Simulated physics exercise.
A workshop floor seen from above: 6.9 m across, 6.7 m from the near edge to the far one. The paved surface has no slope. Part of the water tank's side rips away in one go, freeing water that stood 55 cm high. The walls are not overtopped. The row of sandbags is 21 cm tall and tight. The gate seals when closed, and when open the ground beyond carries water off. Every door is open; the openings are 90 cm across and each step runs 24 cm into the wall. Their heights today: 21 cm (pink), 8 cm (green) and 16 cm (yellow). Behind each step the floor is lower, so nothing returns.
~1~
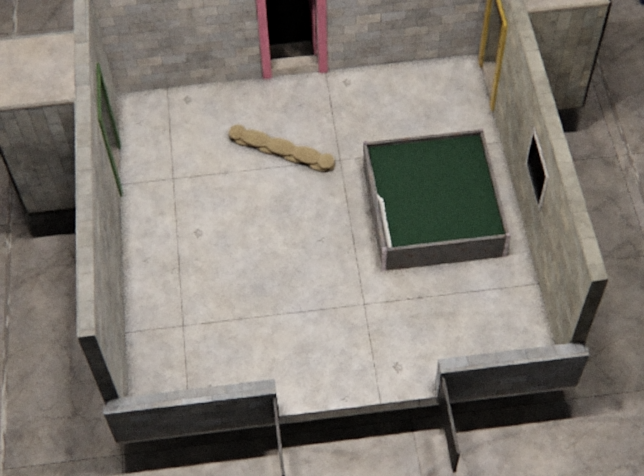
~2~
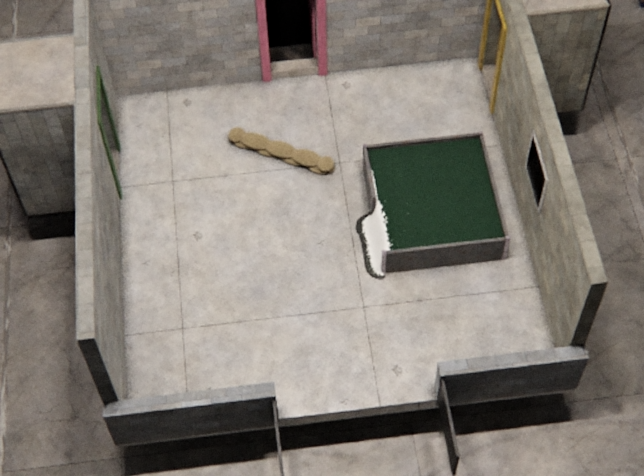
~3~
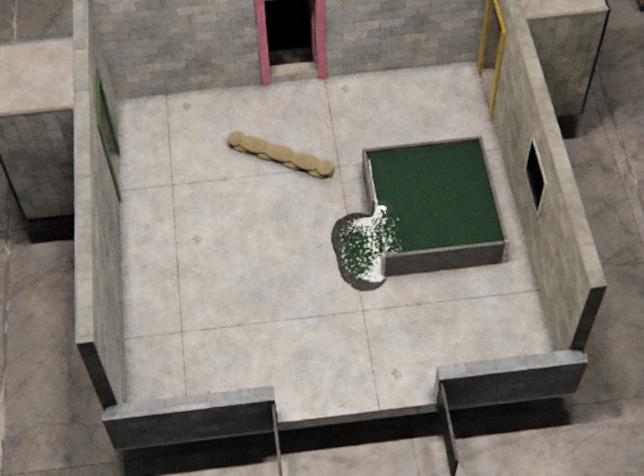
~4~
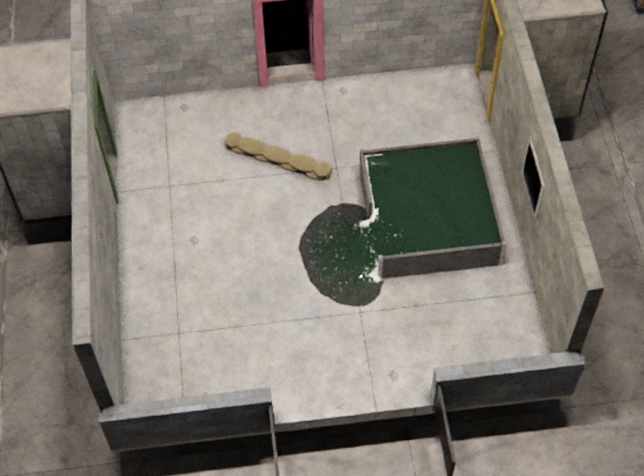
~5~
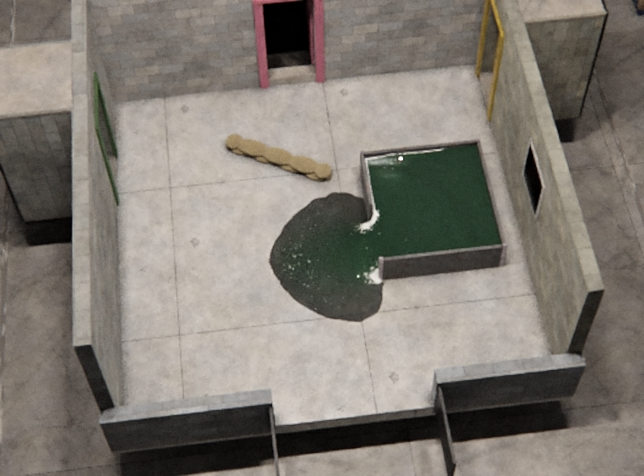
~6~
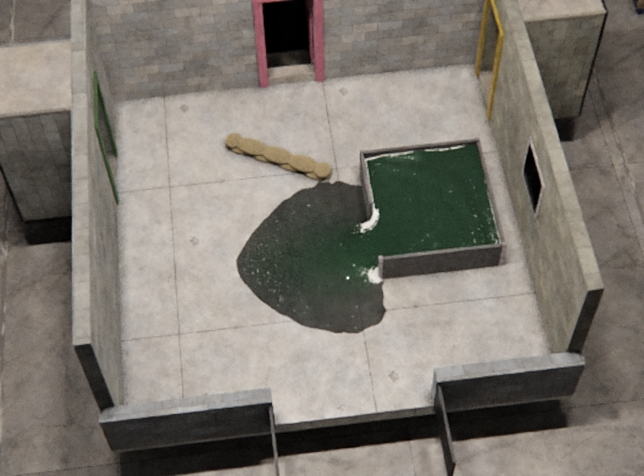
The video shows a walled workshop floor from above, where a square tank of green water opens on its left side and the water pours out, foaming white at first, then spreading leftward in a widening dark green pool.
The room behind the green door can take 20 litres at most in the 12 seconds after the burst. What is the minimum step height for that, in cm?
Some 6.5 cm above the ground.
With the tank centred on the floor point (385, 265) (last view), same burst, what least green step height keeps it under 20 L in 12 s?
Then roughly 5.5 cm.
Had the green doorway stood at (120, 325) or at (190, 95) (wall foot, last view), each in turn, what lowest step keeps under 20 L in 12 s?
About 13.5 and 7.5 cm.
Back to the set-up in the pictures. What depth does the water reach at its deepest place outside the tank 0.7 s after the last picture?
Roughly 29 cm.
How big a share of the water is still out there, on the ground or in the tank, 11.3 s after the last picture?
Some 86 per cent remains.
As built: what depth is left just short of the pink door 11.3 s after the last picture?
Roughly 4.0 cm deep.
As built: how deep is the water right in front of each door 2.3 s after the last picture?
In cm: Pink 0, green 11, yellow 0.
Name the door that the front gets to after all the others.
It is the yellow one.
Then, 0.7 s after the last picture water covers 25 % of the floor, deepest (29 cm) near (364, 263); it has not reached the green door.
Then, 2.3 s after the last picture water covers 45 % of the floor, deepest (32 cm) near (125, 428); 11 cm at the green door, 1 litre in over its 8 cm step.
Then, 11.3 s after the last picture water covers 90 % of the floor, deepest (8 cm) near (118, 220); 8 cm at the green door, 9 litres in over its 8 cm step.
At the green door as built, the water peaked near 12 cm, 2.5 s after the last picture.
Run again over the same 12 s with other heights there, 37 litres in over 5.5 cm, 12 litres over 7.5 cm. The limit of 20 litres is kept from about 6.5 cm up.
